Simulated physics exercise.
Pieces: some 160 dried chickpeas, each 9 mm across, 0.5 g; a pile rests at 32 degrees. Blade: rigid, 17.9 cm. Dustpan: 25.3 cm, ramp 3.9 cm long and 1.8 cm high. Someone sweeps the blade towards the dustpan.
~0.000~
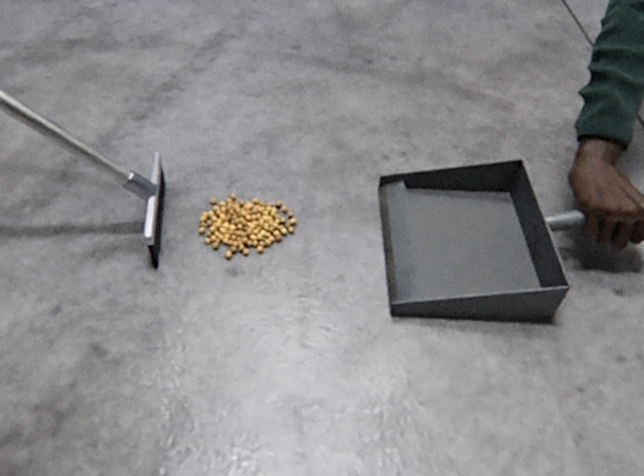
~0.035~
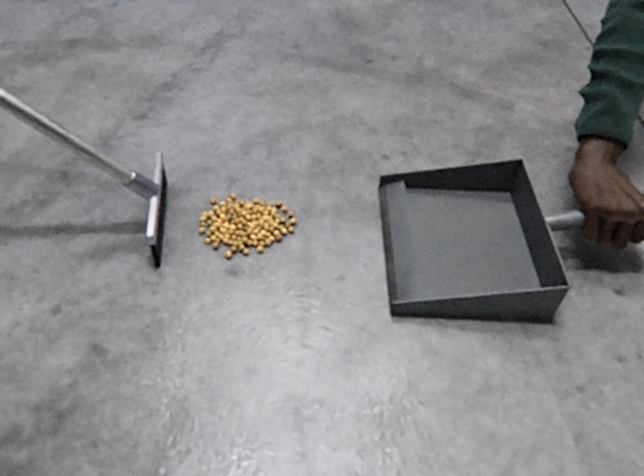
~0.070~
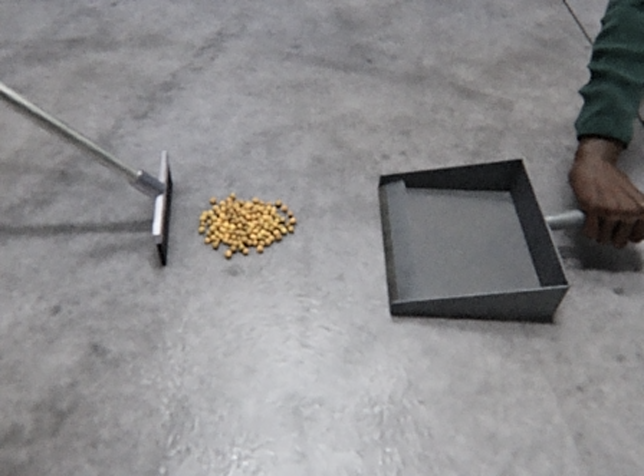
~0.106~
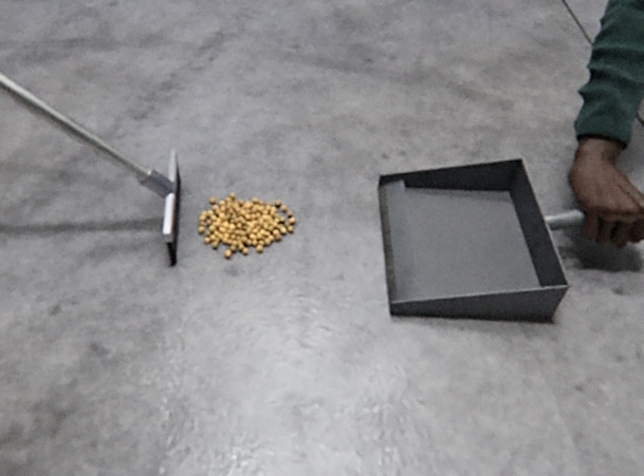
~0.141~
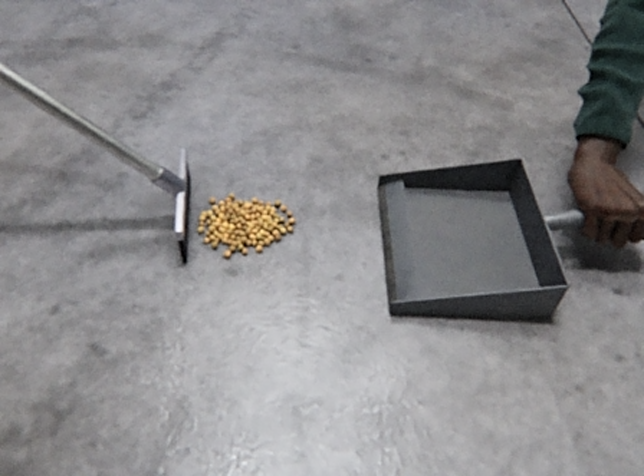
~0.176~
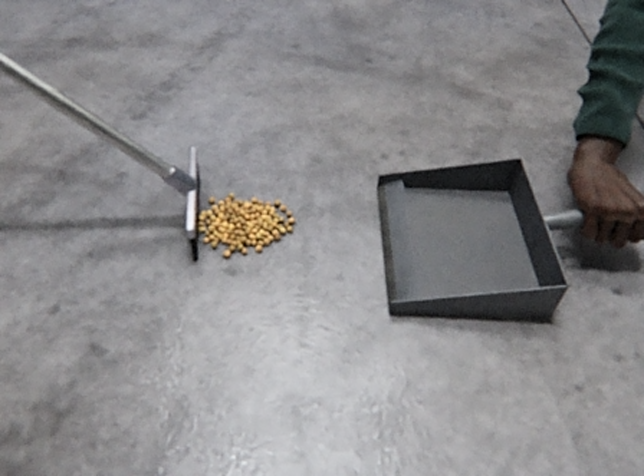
A small heap of golden-yellow dried chickpeas sits on a mottled grey floor, seen from above at an angle by a still camera. To its right lies an open dark grey dustpan, its pale handle held by a hand in a green sleeve, motionless throughout. From the left, a metal-handled blade slides a short way rightward up to the near-undisturbed heap's left edge.
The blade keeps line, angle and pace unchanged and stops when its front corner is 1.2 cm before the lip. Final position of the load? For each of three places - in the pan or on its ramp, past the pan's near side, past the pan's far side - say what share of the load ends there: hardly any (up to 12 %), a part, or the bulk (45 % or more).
Pan: A part; near side: Hardly any; far side: A part.
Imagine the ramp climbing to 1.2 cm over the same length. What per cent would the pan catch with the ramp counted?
35 per cent.
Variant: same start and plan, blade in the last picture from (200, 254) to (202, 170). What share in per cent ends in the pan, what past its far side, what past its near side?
Final per cent - pan 15, far 0, near 0.
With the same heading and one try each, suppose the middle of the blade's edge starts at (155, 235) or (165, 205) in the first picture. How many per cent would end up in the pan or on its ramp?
About 35 and 25 per cent.
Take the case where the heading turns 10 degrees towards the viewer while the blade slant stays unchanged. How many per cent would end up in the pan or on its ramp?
I'd expect close to 35 percent.
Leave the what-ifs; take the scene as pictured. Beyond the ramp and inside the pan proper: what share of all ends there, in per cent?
Estimate: About 0 %.
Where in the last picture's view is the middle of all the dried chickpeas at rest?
Centre at rest: Approx. (378, 208) px.
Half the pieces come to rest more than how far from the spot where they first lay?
I'd say near 22 cm.
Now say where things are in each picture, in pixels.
Blade from (149, 240) to (158, 159), moved 0.0 cm, 0 of the pieces shifted so far; middle of the pieces at (244, 222); pan at (469, 247), in the first picture.
Blade from (152, 240) to (160, 159), moved 0.3 cm, 0 of the pieces shifted so far; middle of the pieces at (244, 222), in the second picture.
Blade from (158, 239) to (165, 158), moved 1.1 cm, 0 of the pieces shifted so far; middle of the pieces at (244, 221), in the third picture.
Blade from (168, 237) to (174, 157), moved 2.6 cm, 0 of the pieces shifted so far; middle of the pieces at (243, 221), in the fourth picture.
Blade from (180, 235) to (184, 156), moved 4.1 cm, 0 of the pieces shifted so far; middle of the pieces at (243, 221), in the fifth picture.
Blade from (191, 234) to (194, 154), moved 5.7 cm, 0 of the pieces shifted so far; middle of the pieces at (243, 221); pan at (468, 246). The blade's pace is about 0.46 m/s, heading 13 degrees away from the viewer's side, in the sixth picture.
After 0.46 s, middle of the blade 16 cm from the lip; 0 % over the lip, far side 0 %, near side 0 %.
Then, at 0.65 s, middle of the blade 7 cm from the lip; 0 % over the lip, far side 10 %, near side 0 %.
After 0.96 s, middle of the blade 2 cm from the lip; 30 % over the lip, far side 20 %, near side 0 %.
In the end, at 1.3 s, pan 30 %, near side 0 %, far side 20 %, in front of the lip or behind the blade 55 %.
